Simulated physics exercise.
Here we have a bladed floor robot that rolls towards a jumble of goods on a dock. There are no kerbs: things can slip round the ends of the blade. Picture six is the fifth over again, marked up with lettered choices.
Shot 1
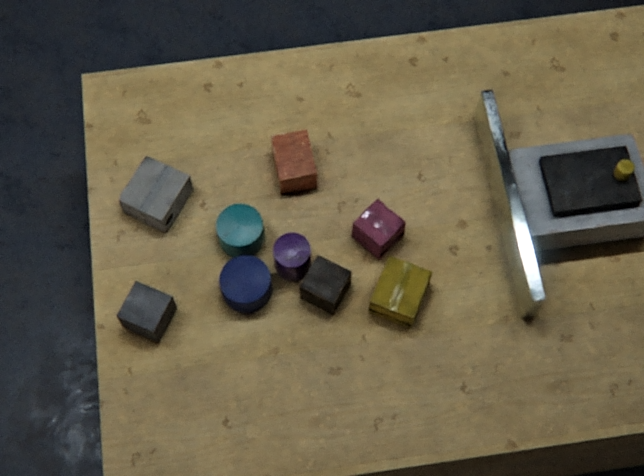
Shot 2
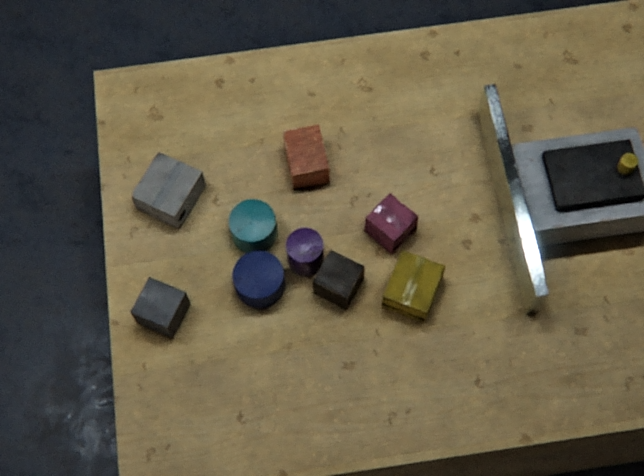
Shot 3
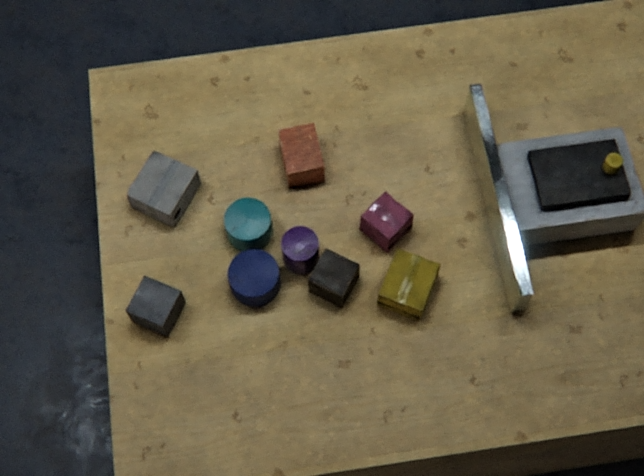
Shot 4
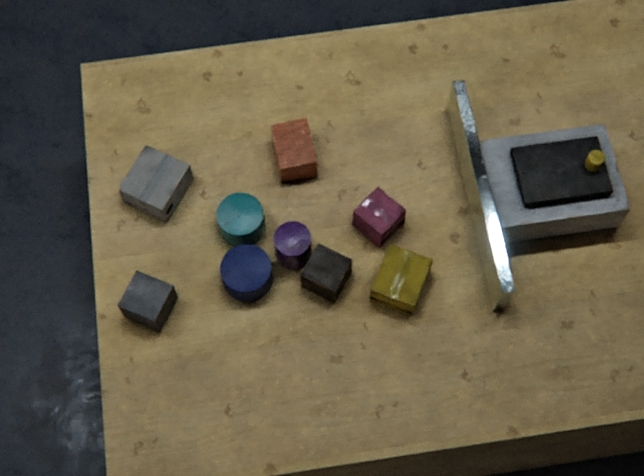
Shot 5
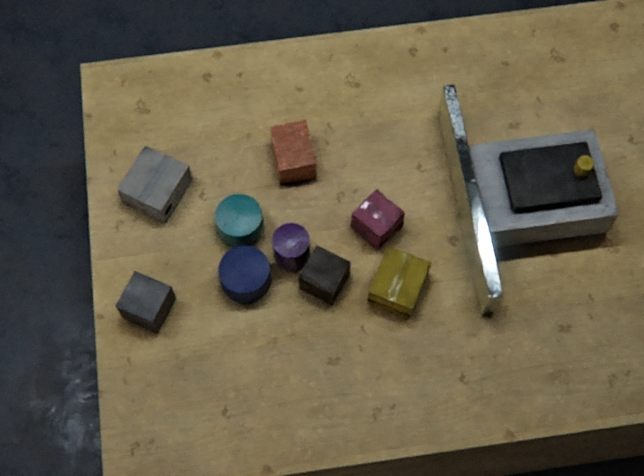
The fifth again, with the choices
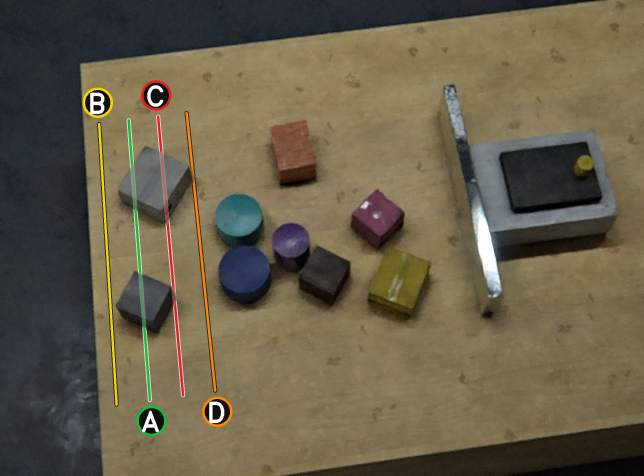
Bladed robot edging slowly left across a wooden surface towards a scattered group of coloured boxes and canisters, which stay still.
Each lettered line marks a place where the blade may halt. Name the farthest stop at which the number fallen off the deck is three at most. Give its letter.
The farthest such stop is C.
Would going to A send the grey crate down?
Yes.
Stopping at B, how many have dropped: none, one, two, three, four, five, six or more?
In all, six or more.
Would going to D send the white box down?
By then, no.
On the marked copy, A at (139, 252); B at (107, 256); C at (170, 247); D at (200, 243).
Following C. Soon after the start, robot (436, 191); yellow box (346, 295); purple canister (273, 241).
Later, robot (329, 205); grey crate (143, 306); blue canister (155, 262).
In the end, robot (242, 216); blue canister over the edge; white box (95, 173); one fallen.
As for the rest, A drops six; B drops nine; D is within the limit but short.
